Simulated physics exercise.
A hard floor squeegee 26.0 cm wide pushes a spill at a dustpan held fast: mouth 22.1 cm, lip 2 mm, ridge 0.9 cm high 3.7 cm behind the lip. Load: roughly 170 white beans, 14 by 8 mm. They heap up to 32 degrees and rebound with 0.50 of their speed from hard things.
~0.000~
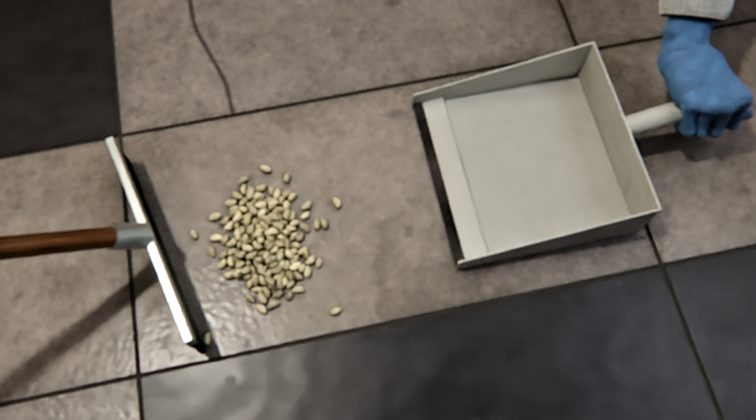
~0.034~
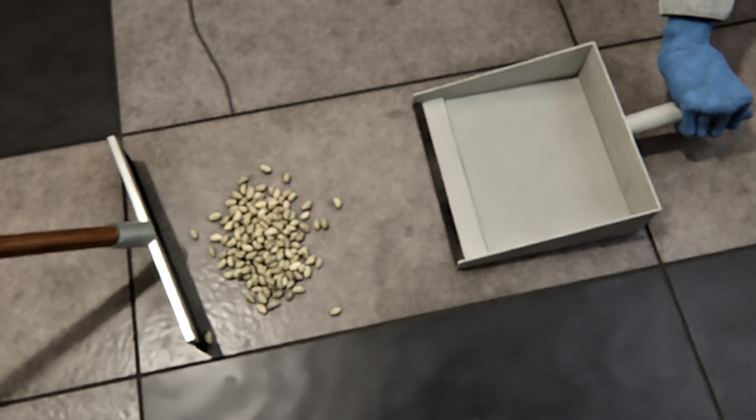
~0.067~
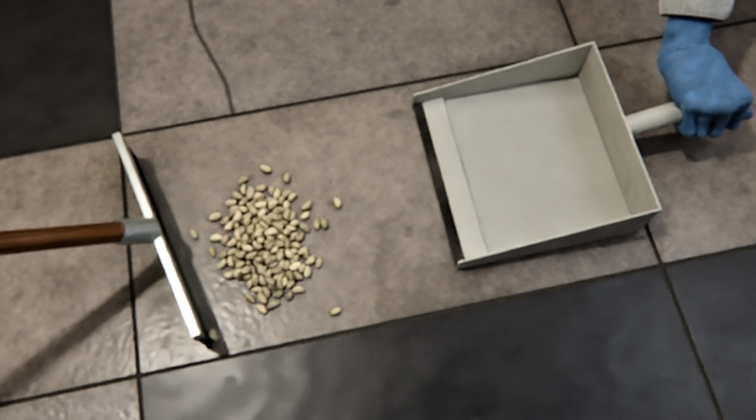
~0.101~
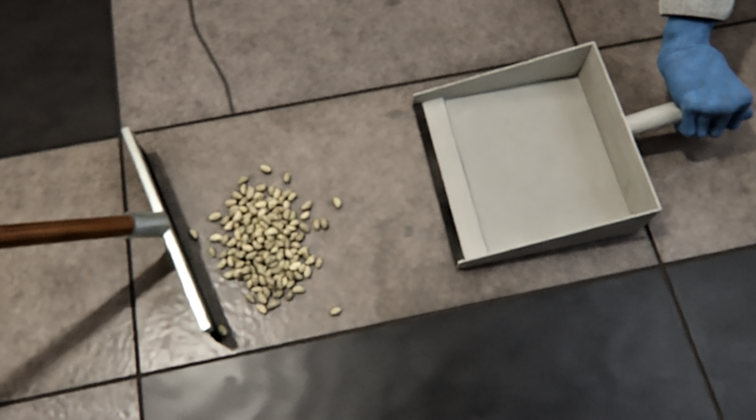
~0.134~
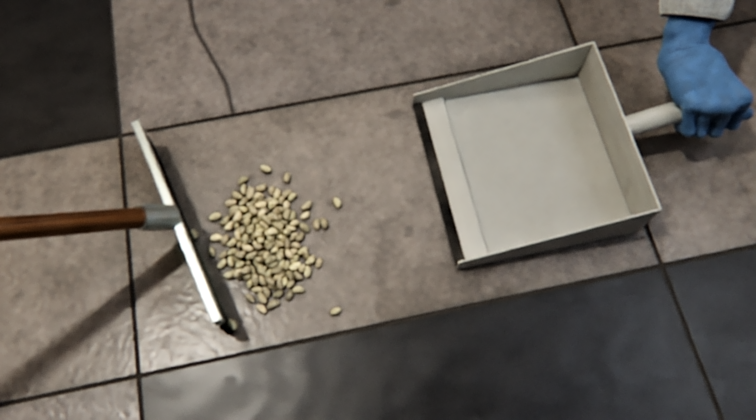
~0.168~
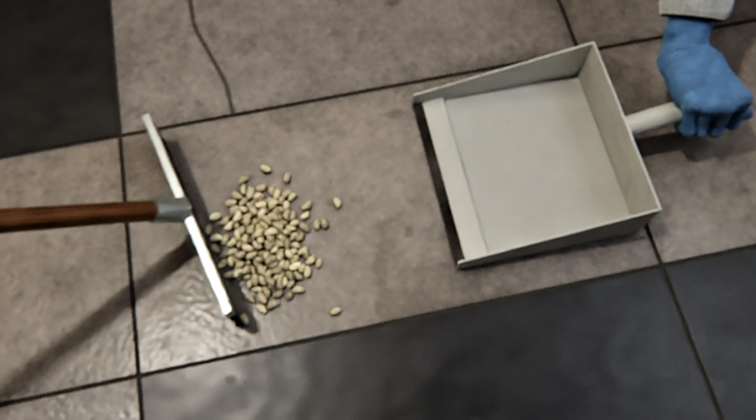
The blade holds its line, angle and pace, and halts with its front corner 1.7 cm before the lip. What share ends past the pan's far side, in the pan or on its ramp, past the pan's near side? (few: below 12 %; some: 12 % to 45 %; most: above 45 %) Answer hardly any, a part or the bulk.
Past the pan's far side: A part; in the pan or on its ramp: A part; past the pan's near side: Hardly any.
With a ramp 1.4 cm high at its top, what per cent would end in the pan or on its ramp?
Then about 20 per cent.
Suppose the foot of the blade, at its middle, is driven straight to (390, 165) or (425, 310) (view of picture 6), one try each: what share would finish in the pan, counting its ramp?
About 20 and 0 per cent.
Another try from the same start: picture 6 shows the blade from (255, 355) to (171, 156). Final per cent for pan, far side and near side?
Pan 0, far 5, near 20.
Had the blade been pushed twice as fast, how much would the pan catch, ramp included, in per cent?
In that case some 20 per cent.
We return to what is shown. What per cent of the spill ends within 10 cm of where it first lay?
About 10 per cent.
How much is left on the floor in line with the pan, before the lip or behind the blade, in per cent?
Roughly 55 per cent.
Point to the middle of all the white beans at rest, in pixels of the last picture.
Near (413, 148).
Then, at 0.48 s, middle of the blade 17 cm from the lip; 0 % over the lip, far side 0 %, near side 5 %.
After 0.69 s, middle of the blade 9 cm from the lip; 0 % over the lip, far side 5 %, near side 5 %.
After 1.01 s, middle of the blade 5 cm from the lip; 20 % over the lip, far side 15 %, near side 5 %.
At rest (2.2 s), far side 15 %, pan 20 %, near side 5 %, in front of the lip or behind the blade 55 %.
